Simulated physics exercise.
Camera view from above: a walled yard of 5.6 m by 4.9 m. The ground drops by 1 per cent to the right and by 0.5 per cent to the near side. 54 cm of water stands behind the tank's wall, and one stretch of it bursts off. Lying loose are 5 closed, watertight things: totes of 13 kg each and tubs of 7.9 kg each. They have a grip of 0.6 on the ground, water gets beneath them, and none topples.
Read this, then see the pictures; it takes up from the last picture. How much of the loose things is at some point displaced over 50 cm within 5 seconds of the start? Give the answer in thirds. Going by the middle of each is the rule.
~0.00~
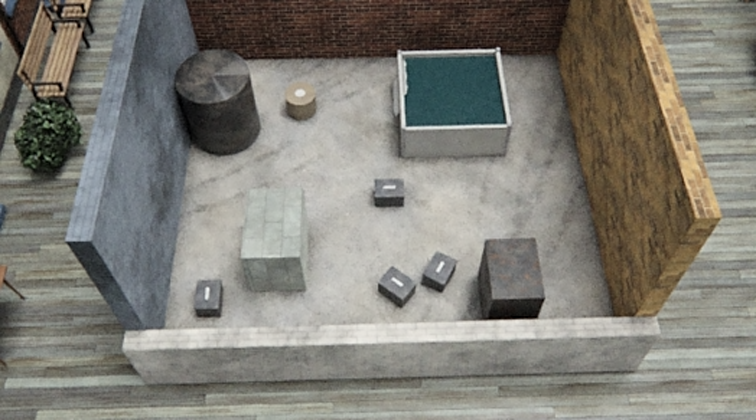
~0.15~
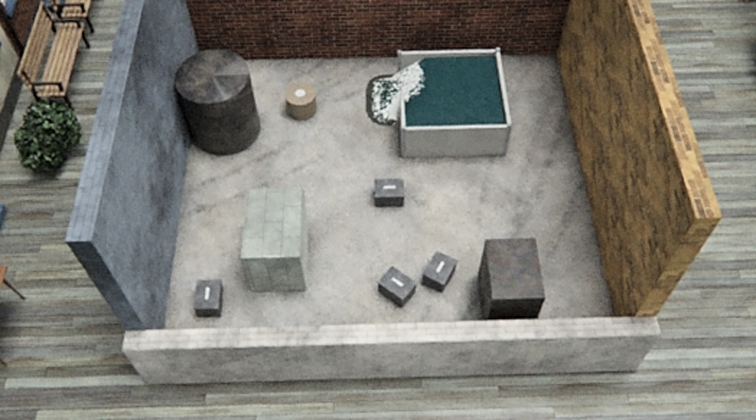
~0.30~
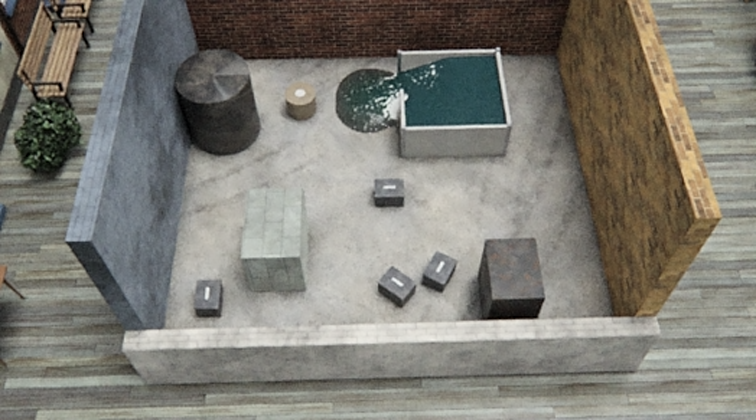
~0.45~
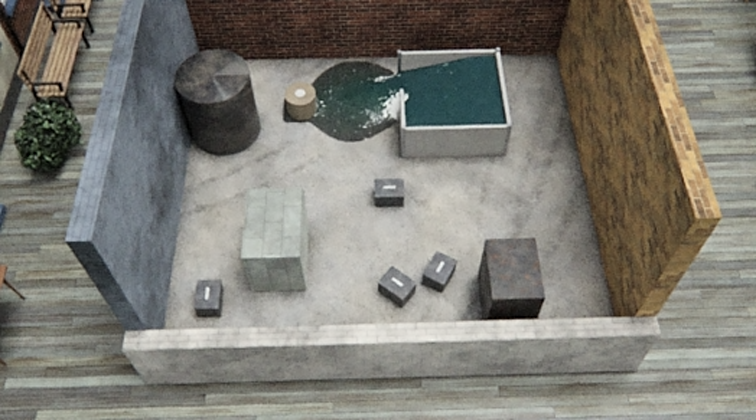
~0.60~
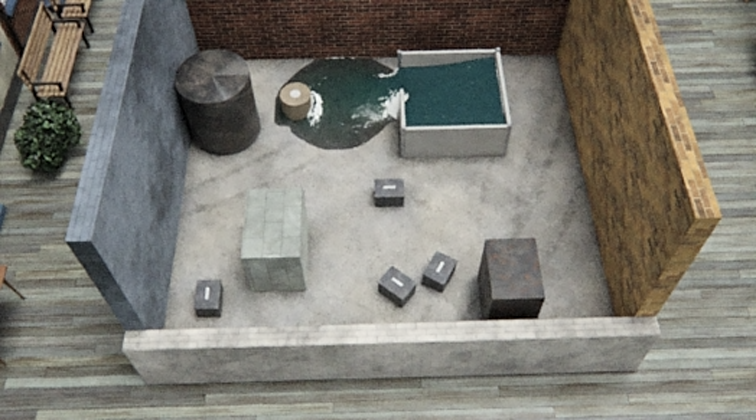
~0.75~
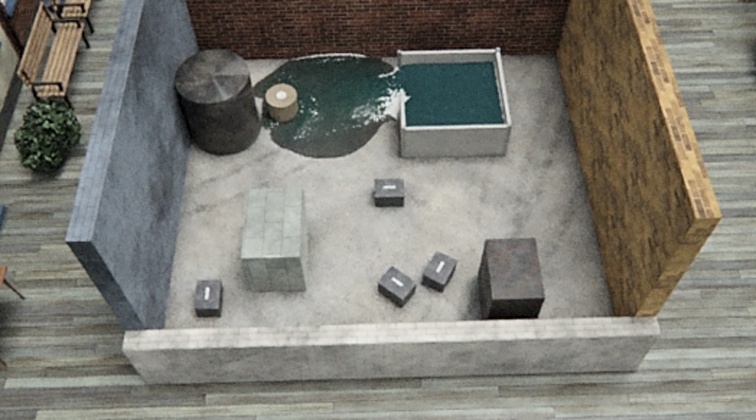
Under a third.
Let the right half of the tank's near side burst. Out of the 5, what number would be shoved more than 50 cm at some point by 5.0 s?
That gives 2 of them.
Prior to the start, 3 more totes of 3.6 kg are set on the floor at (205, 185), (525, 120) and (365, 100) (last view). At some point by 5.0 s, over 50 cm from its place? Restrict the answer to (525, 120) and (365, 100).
In the order asked they come out inside the limit, beyond the limit.
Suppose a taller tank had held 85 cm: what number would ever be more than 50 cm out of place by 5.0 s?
2.
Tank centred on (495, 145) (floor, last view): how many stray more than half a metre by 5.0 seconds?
That would give 1.
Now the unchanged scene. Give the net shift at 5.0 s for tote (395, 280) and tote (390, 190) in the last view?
Respectively, 0 centimetres and 0 centimetres.
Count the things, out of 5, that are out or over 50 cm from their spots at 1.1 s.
The number by then is 0.
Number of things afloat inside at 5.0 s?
The number is 1.
After 1.1 s 0 of 5 are over 50 cm from their spots; 0 afloat.
After 2.2 s 1 of 5 are over 50 cm from their spots; 1 afloat.
After 3.5 s 1 of 5 are over 50 cm from their spots; 1 afloat.
After 5.0 s 1 of 5 are over 50 cm from their spots, and 1 have been at some point; 1 afloat.
